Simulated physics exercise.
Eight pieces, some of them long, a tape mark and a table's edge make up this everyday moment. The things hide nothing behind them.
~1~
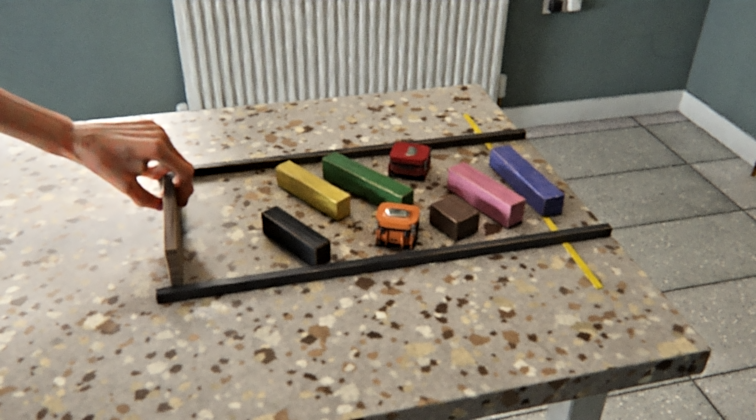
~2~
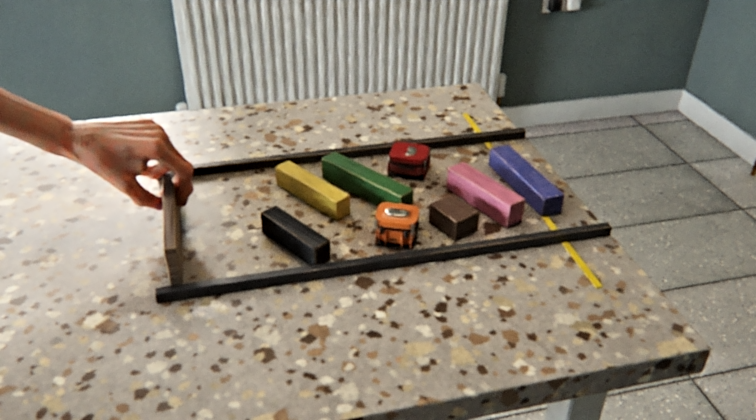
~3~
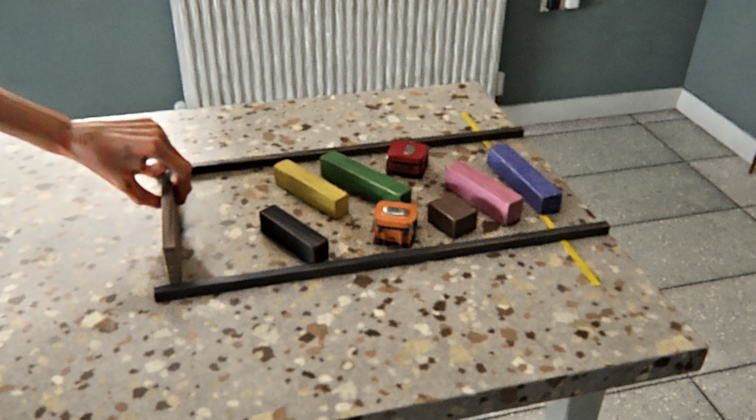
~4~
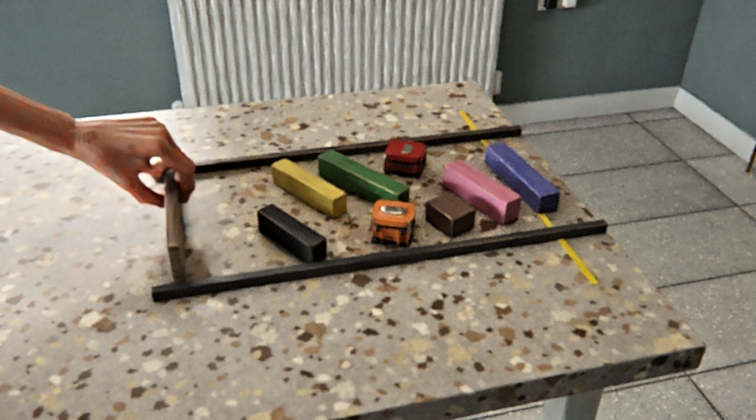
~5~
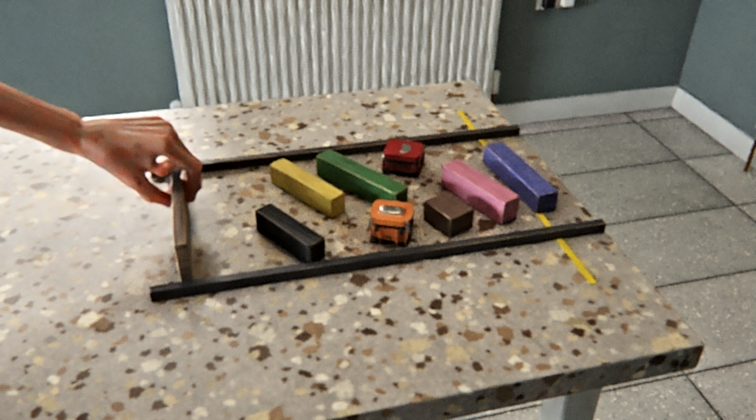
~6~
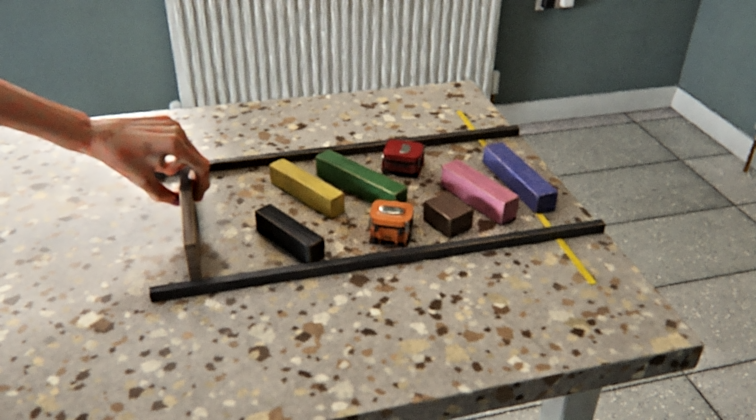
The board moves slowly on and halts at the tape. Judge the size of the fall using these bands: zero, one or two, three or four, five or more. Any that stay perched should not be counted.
So the push knocks three or four off, going by the tape.
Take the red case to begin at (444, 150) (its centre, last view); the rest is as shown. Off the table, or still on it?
From there it comes down.
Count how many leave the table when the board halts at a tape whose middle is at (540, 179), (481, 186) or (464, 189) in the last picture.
Respectively 6, 1 and 0.
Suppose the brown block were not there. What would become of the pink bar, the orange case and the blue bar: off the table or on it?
The pink bar: Drops. The orange case: Remains. The blue bar: Drops.
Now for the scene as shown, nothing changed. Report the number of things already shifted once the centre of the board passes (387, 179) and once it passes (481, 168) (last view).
Answer - first 7, then 8.
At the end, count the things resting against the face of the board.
The count in contact is 2.
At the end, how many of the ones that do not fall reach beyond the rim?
Tally: 2.
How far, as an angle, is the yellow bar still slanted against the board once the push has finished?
I'd put it at about 15°.
Soon after, none off yet; blue bar at rest near (518, 176); pink bar at rest near (478, 191); brown block at rest near (448, 214).
After that, none off yet; blue bar displaced a little near (528, 173); pink bar displaced a little near (511, 182); brown block displaced about its own width near (507, 205).
In the end, the number that fall off is three or four; gone, red case, brown block, pink bar and blue bar.
